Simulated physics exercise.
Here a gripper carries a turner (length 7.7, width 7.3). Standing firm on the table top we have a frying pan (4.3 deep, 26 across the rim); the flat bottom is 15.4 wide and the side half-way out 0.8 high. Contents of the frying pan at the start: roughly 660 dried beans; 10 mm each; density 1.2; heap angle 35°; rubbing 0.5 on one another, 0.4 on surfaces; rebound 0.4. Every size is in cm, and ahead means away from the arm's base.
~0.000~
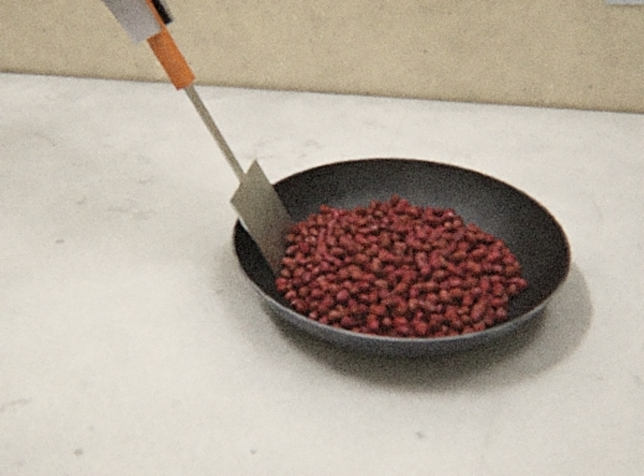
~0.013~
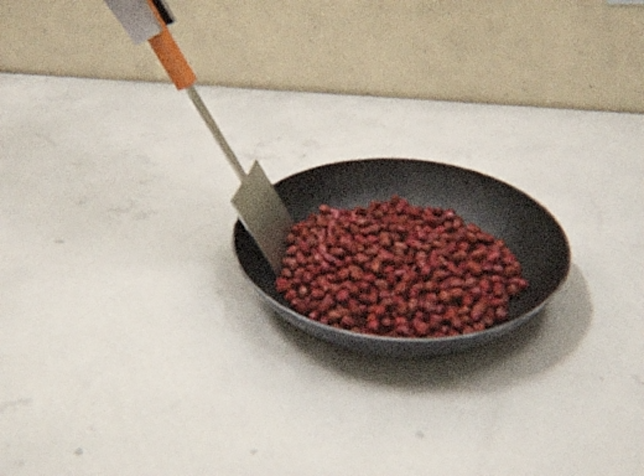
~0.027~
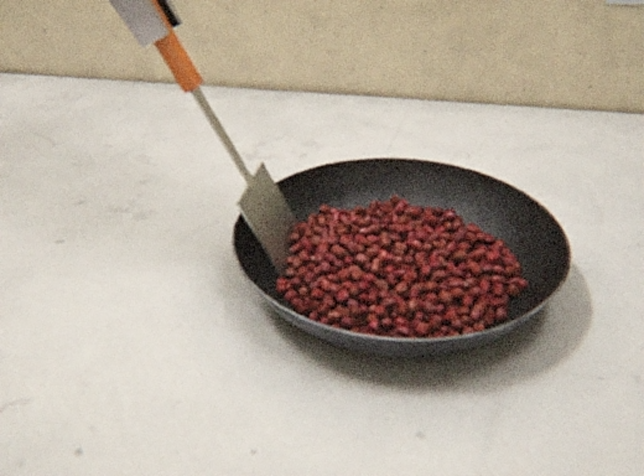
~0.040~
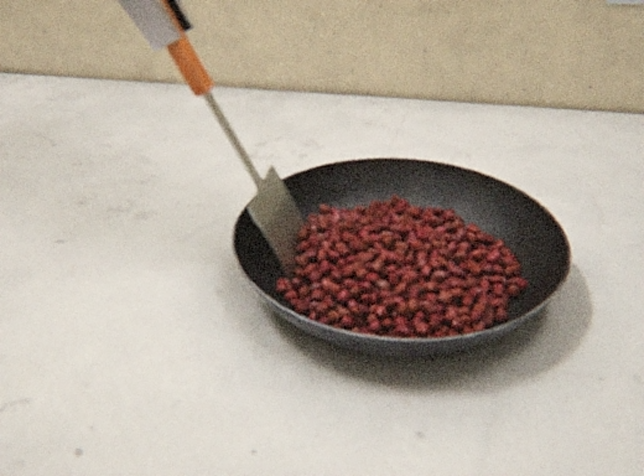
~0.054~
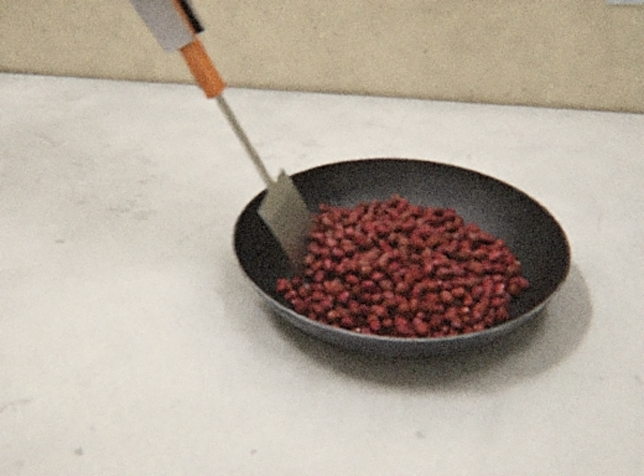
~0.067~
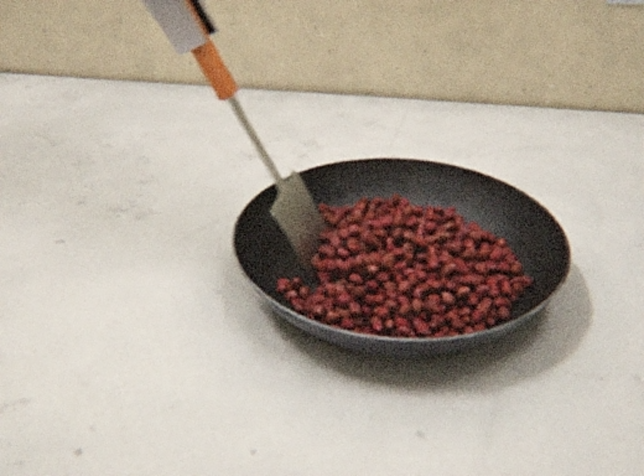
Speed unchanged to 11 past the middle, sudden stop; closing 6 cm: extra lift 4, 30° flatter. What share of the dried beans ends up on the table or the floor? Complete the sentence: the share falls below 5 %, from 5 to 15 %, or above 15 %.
The share falls above 15 %.
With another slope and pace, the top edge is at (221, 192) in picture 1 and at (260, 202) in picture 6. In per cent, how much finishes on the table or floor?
Roughly 25 percent ends up there.
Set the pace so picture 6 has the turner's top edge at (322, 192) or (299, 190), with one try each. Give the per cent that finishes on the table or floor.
First try around 30 %, second try around 25 %.
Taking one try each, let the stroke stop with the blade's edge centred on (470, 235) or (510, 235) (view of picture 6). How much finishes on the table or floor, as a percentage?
Close to 0 and close to 10 per cent, respectively.
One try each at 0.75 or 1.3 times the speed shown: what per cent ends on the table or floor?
The two tries give roughly 20 and 25 in a hundred.
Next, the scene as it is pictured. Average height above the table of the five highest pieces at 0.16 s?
Around 4 cm above the table.
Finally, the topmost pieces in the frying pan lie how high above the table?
5.0 cm.
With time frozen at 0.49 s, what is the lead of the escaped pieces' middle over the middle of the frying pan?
I reckon roughly 22 centimetres.
After 0.16 s, sloping 63°, highest piece 4 above the table; 662 in the frying pan.
After 0.24 s, sloping 55°, highest piece 7 above the table; 657 in the frying pan, 5 on the blade or in flight.
After 0.49 s, sloping 33°, highest piece 12 above the table; 505 in the frying pan, 106 on the table or floor, 51 on the blade or in flight.
After 1.54 s, sloping 33°, highest piece 5 above the table; 505 in the frying pan, 157 on the table or floor.
In the end, 505 in the frying pan, 157 on the table or floor. That is 24 % on the table or floor.
